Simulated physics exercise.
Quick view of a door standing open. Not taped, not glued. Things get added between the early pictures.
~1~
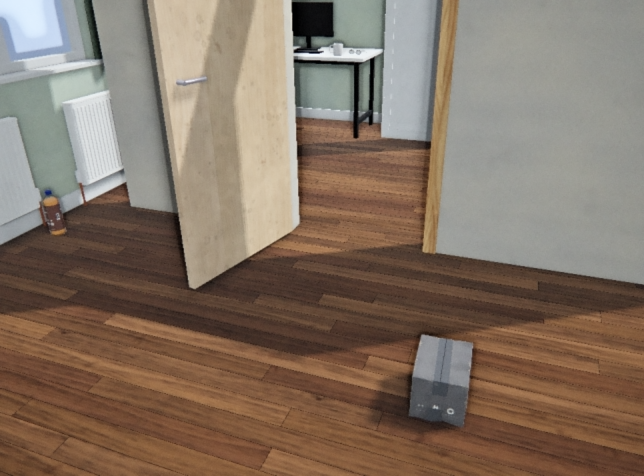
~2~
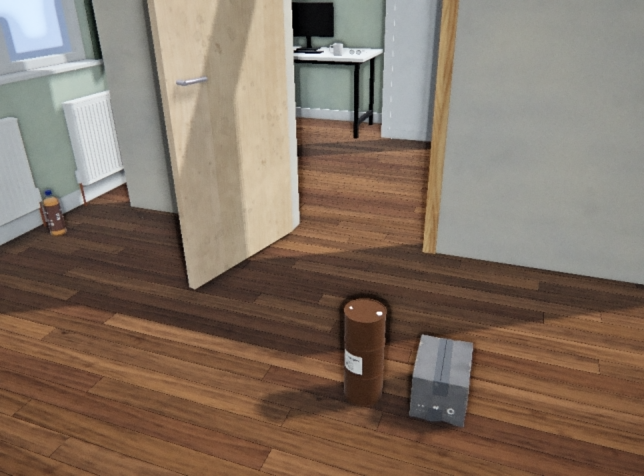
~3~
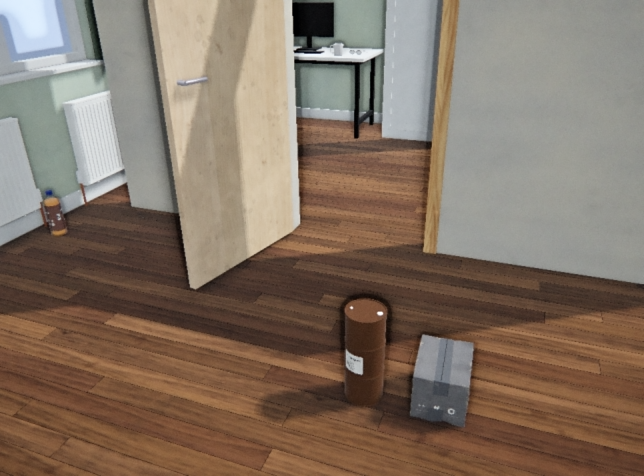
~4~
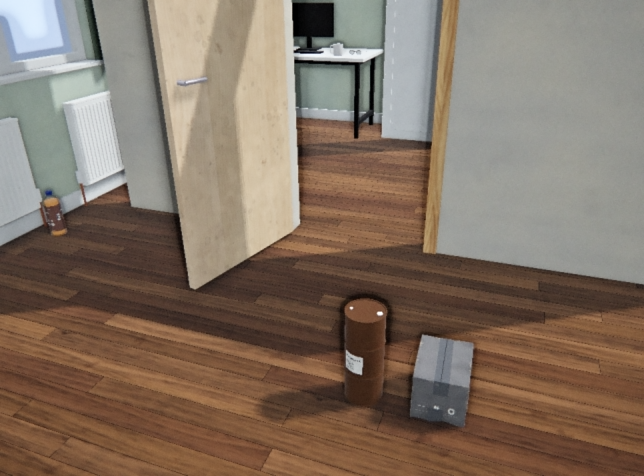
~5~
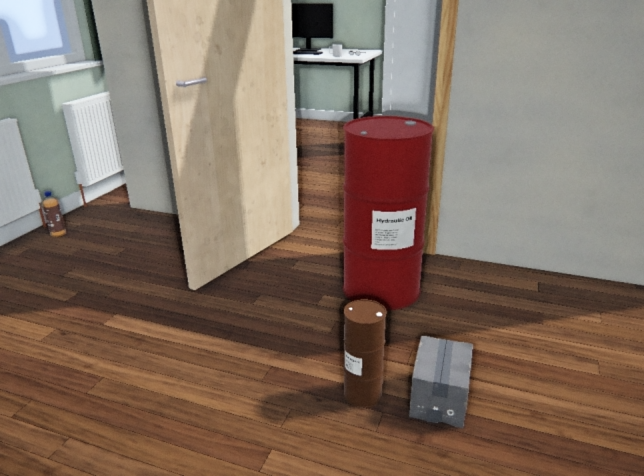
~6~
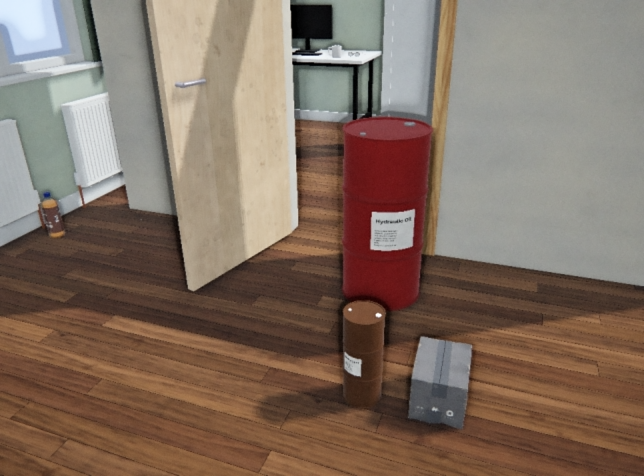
A brown canister appears on the wood floor just left of a grey box, in front of a door standing wide open. Nothing moves for a moment, then a larger red drum appears behind the canister, partly blocking the doorway. The door, canister, box and drum all stay still.
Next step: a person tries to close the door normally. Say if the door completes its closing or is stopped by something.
In the end the door is stopped.
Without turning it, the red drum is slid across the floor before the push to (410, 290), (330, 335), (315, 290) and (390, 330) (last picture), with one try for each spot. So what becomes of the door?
It gets caught first, ends up closed second, gets caught third and ends up closed fourth.
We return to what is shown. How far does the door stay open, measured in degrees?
Around 45 degrees.
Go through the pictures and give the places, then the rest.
In the first picture, door wide open and still.
In the second picture, door wide open and still; brown canister (364, 353); grey box (442, 379).
In the third picture, door wide open and still; brown canister (365, 353); grey box (442, 379).
In the fourth picture, door wide open and still; brown canister (365, 353); grey box (442, 379).
In the fifth picture, door wide open and still; brown canister (364, 354); grey box (441, 380).
In the sixth picture, door wide open and still; red drum (384, 214); brown canister (363, 355).
Then, 0.50 s after the last picture, door at 86°.
Then, 0.80 s after the last picture, door at 61°.
At rest, door at 47°; all 3 in place. Seen from the same camera at the end, red drum near (384, 214).
